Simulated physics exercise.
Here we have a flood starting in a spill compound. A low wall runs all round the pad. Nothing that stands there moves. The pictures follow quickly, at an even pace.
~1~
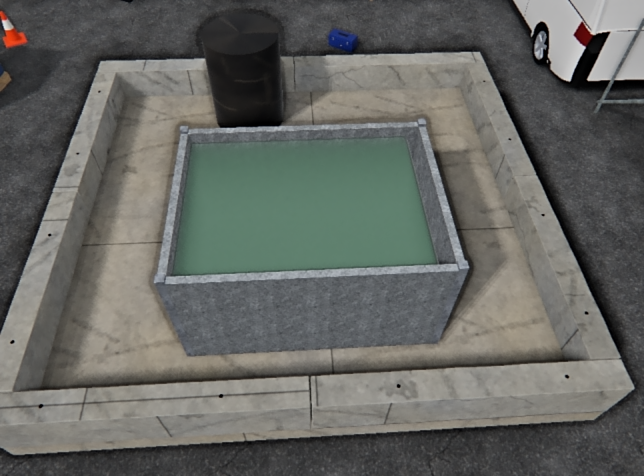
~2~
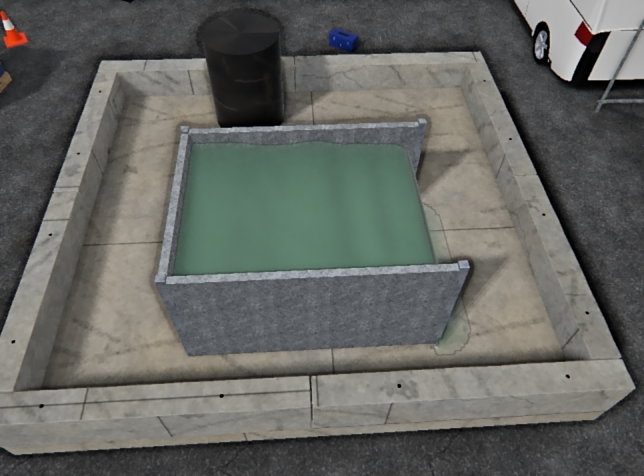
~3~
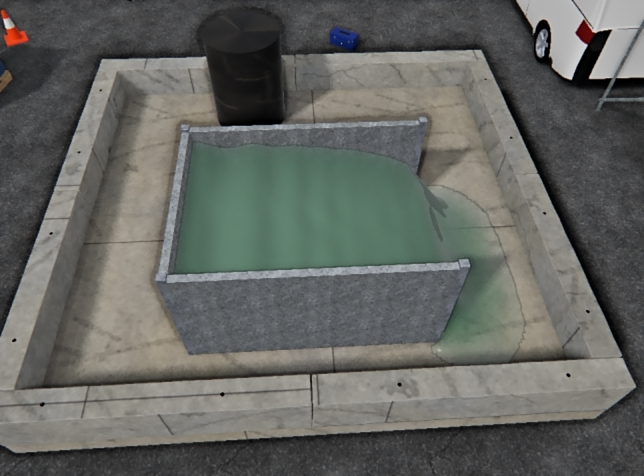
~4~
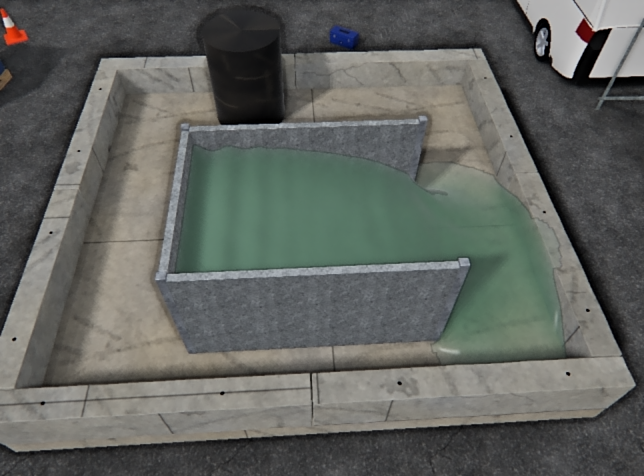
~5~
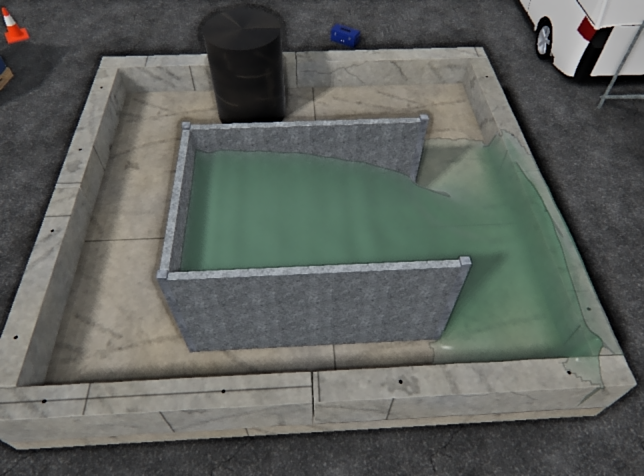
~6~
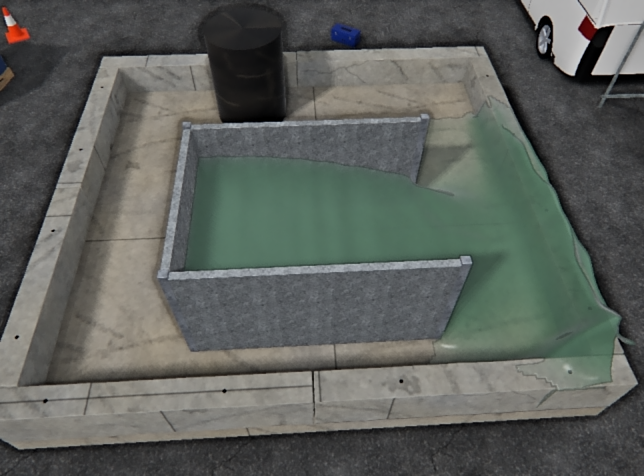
In this clip, the right side of a gray rectangular tank of green liquid opens, and the liquid pours out across the pale walled pad, spreads to the right-hand wall and washes up over it while the level inside drops.
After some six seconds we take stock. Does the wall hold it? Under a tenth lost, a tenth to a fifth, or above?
The share lost is over a fifth.
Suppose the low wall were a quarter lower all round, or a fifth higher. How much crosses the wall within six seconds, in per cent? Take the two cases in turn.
Near 38 and 14 in a hundred.
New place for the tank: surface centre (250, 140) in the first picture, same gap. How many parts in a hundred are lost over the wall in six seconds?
Roughly 16 per cent.
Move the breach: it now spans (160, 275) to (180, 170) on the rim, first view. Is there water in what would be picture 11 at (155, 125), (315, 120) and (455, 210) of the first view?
In that order: Under water, clear, not flooded.
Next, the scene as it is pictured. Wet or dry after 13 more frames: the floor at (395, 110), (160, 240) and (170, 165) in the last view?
In turn: Under water, not flooded, free of water.
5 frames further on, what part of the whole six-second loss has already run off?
Near 50 in a hundred.
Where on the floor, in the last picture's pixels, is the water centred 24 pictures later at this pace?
Roughly at (330, 208).
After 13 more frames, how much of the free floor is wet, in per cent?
Close to 65 %.
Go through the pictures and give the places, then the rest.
The tank at (309, 199) is whole and still, in the first picture.
The front is at (441, 349), out from the gap at (420, 246), in the second picture.
The front is at (495, 359), out from the gap at (421, 245), in the third picture.
Water pours out at (420, 248) and has run to a hidden place, in the fourth picture.
The front is at (482, 146), out from the gap at (420, 248), in the fifth picture.
The front is at (473, 118), out from the gap at (421, 248), in the sixth picture.
A moment on, water covers 30 % of the floor; the low wall has let 5 % over.
Next, water covers 35 % of the floor; the low wall has let 12 % over.
Then, water covers 60 % of the floor; the low wall has let 23 % over.
Later, water covers 75 % of the floor; the low wall has let 24 % over.
In the end, water covers 80 % of the floor; the low wall has let 24 % over.
